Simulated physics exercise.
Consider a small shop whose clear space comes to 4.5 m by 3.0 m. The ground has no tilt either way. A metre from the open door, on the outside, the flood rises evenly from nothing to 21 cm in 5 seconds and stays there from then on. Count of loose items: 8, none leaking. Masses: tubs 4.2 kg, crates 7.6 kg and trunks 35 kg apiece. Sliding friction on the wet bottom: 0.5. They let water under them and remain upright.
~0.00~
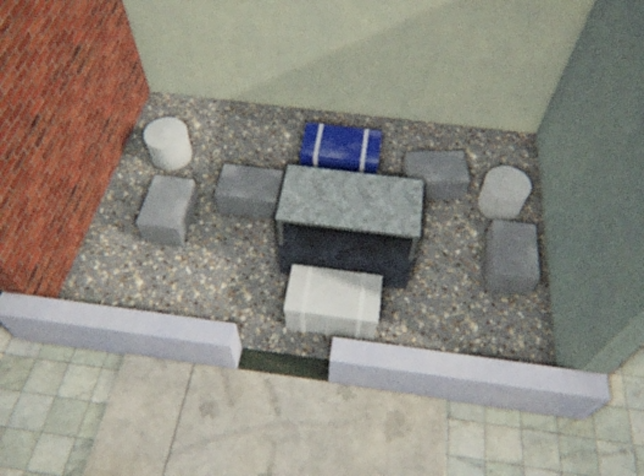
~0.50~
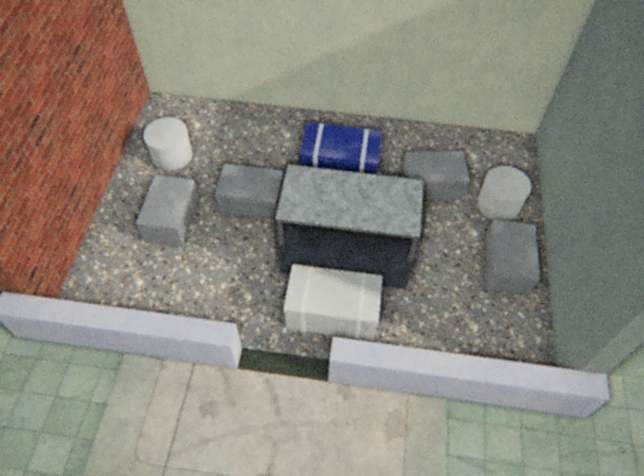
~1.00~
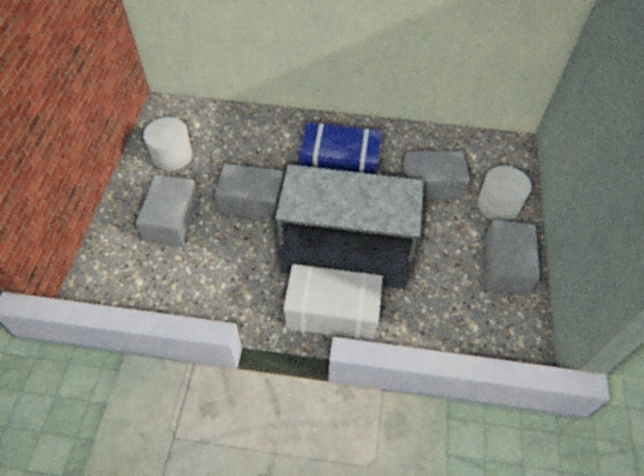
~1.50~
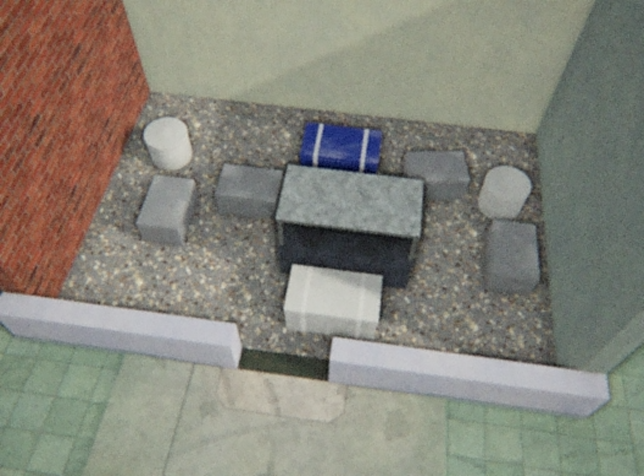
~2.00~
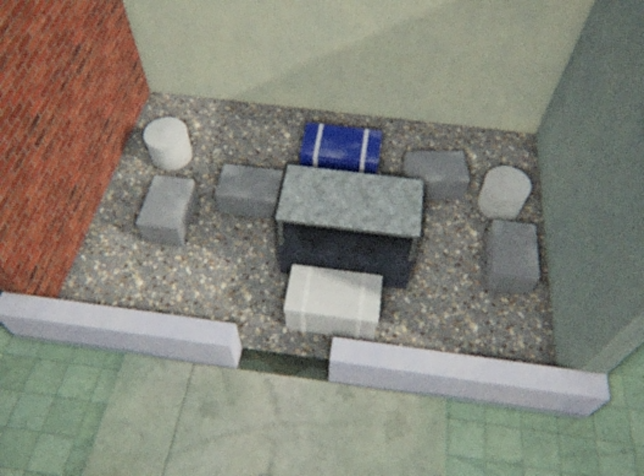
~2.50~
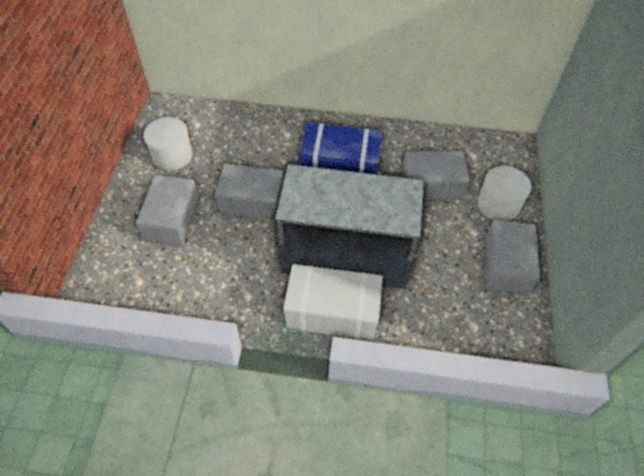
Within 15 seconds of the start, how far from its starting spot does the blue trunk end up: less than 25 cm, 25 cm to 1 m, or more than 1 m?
It's going to remain roughly in place.
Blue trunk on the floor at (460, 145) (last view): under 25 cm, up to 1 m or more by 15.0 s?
So it hardly goes anywhere.
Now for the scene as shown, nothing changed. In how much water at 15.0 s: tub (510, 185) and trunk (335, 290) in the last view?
Some 8 cm at the first, some 12 cm at the second.
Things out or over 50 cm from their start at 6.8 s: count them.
That would be 2.
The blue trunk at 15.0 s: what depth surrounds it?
I'd say around 10 cm.
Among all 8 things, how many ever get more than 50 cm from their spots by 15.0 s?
That makes 6.
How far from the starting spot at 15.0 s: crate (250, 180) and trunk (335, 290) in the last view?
200 cm, 10 cm.
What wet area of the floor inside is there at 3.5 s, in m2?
Close to 1.5 m2, I'd say.
After 3.5 s the blue trunk is near (342, 142), 0.0 m from its start, aground; 0 afloat.
After 6.8 s the blue trunk is near (342, 142), 0.0 m from its start, aground; 1 afloat.
After 11.0 s the blue trunk is near (342, 142), 0.0 m from its start, aground; 5 afloat.
After 15.0 s the blue trunk is near (343, 146), 0.1 m from its start, afloat; 8 afloat.
